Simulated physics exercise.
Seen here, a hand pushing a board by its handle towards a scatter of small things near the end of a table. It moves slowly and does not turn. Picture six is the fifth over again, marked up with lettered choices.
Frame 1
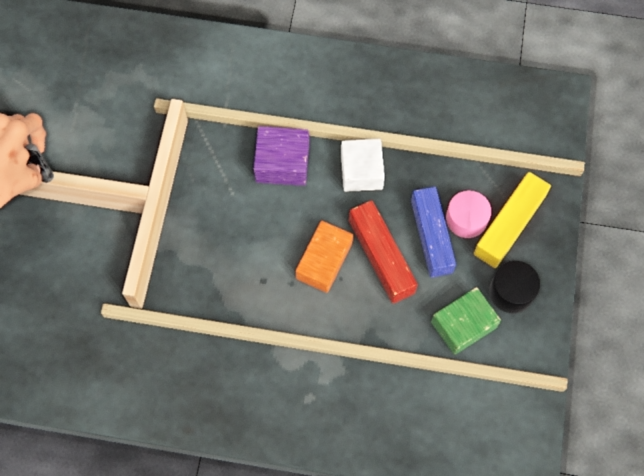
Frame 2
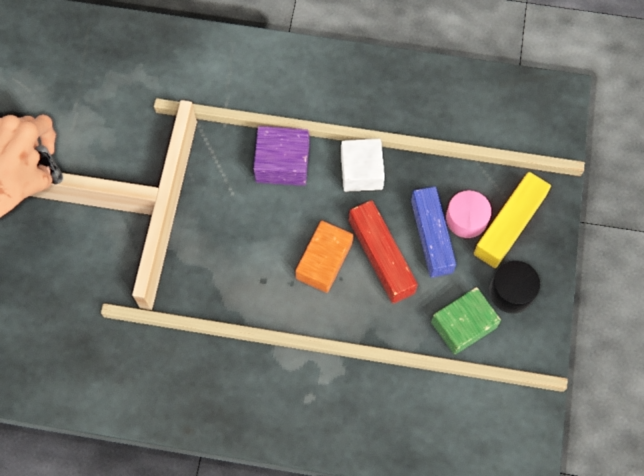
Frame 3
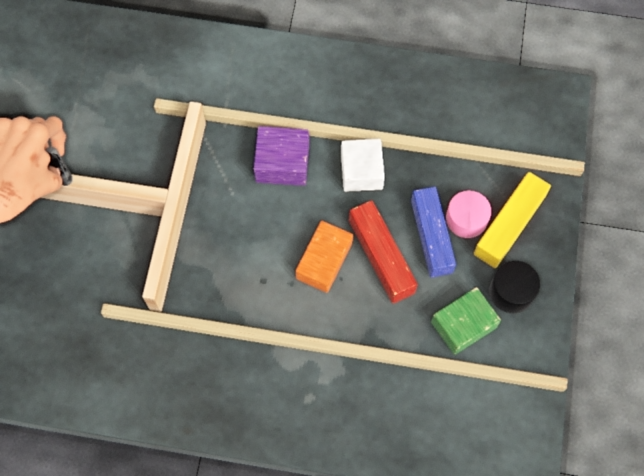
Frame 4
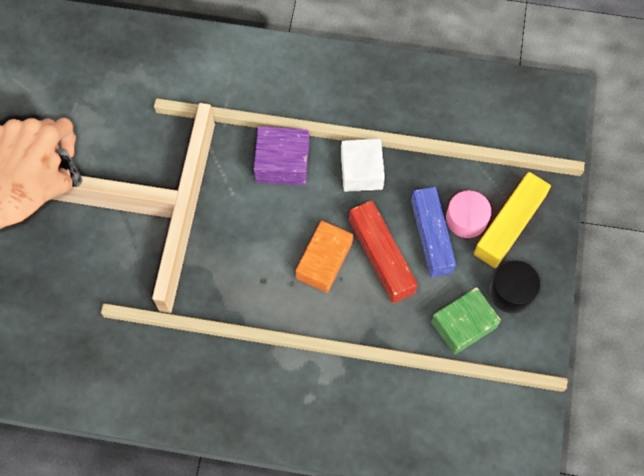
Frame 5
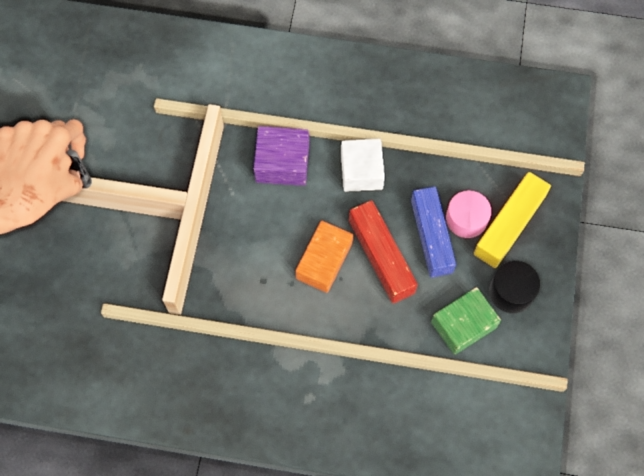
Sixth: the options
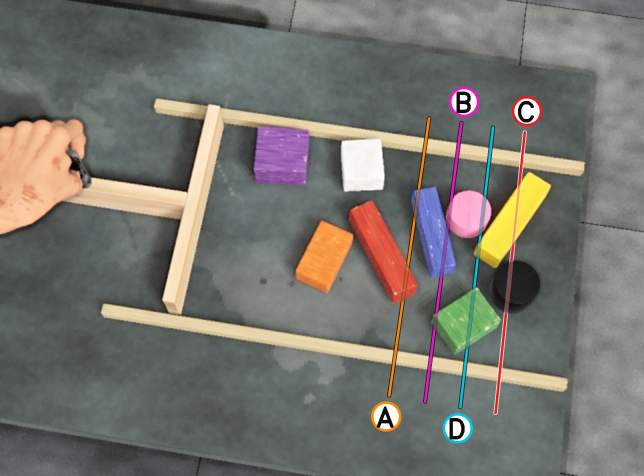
A dark, mottled tabletop over grey floor tiles is seen from above, with two pale wooden rails running across it. Between the rails sit a purple block and a white block near the upper one, orange, red and blue pieces mid-table, and pink, yellow, black and green ones at right. From the left, a hand slowly pushes a T-shaped wooden board rightward by its handle, touching none of them.
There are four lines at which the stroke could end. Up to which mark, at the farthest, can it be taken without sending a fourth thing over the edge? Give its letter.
No farther than D.
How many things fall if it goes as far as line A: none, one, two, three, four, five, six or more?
The count is none.
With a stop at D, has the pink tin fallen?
Yes.
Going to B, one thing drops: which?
It is the yellow stick.
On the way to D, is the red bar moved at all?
By then, yes.
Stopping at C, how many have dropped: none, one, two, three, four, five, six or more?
By then, five.
On the copy, A at (410, 249); B at (444, 255); C at (511, 265); D at (478, 260).
On D. First, board (294, 215); white block (384, 170); purple block (338, 165).
Then, board (397, 231); yellow stick (549, 230); pink tin (507, 218).
Finally, board (478, 243); yellow stick over the edge; pink tin over the edge; two fallen.
By contrast, A is within the limit but short; B is within the limit but short; C drops five.
